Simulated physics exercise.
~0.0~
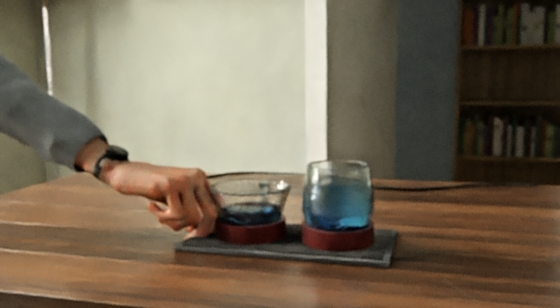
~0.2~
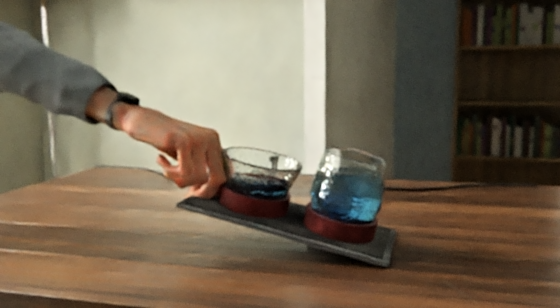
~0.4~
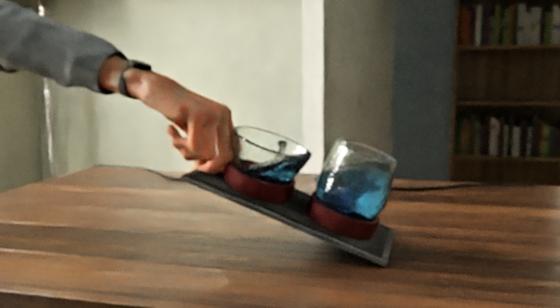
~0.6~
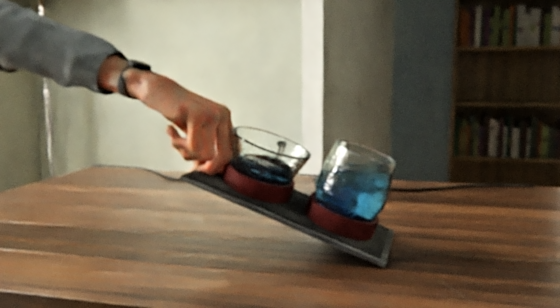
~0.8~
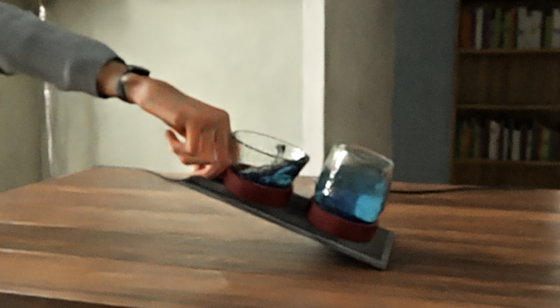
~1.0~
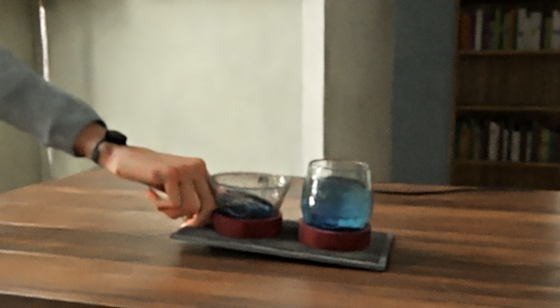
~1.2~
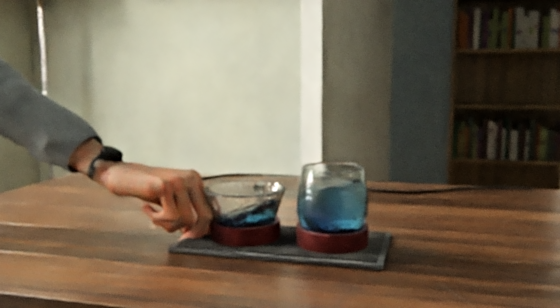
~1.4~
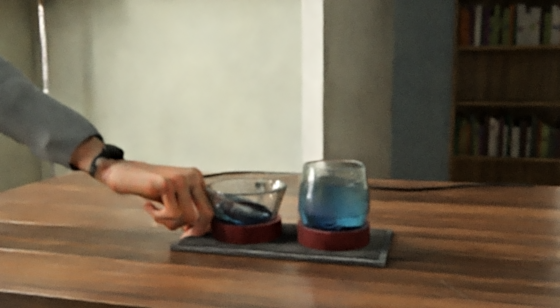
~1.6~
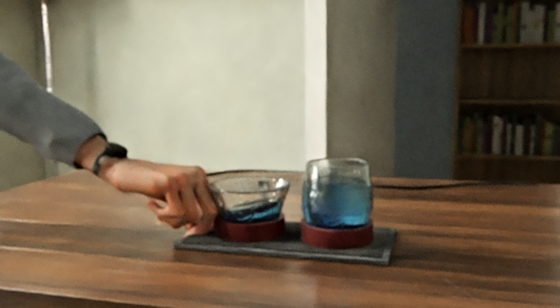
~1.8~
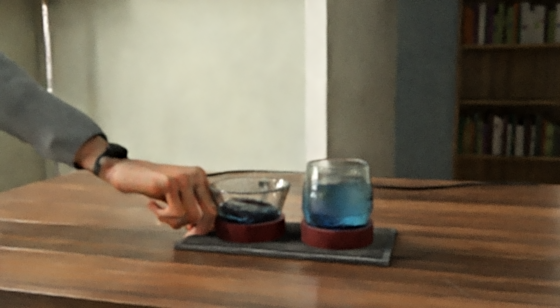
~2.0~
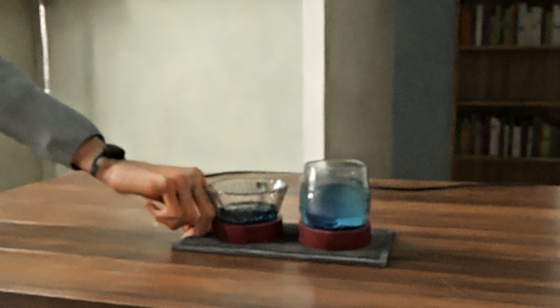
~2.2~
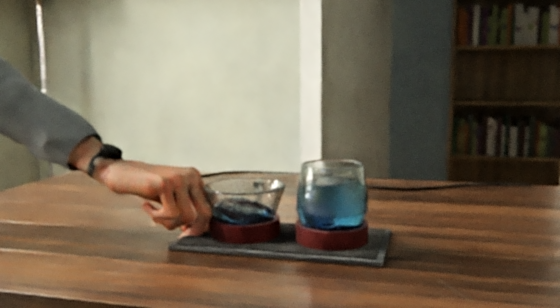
The video shows a hand raising the left end of a dark tray on a wooden table, tilting an open glass cup and a rounder stemless glass of blue liquid in red holders, then lowering it until the tray lies flat with both vessels upright and still holding liquid.
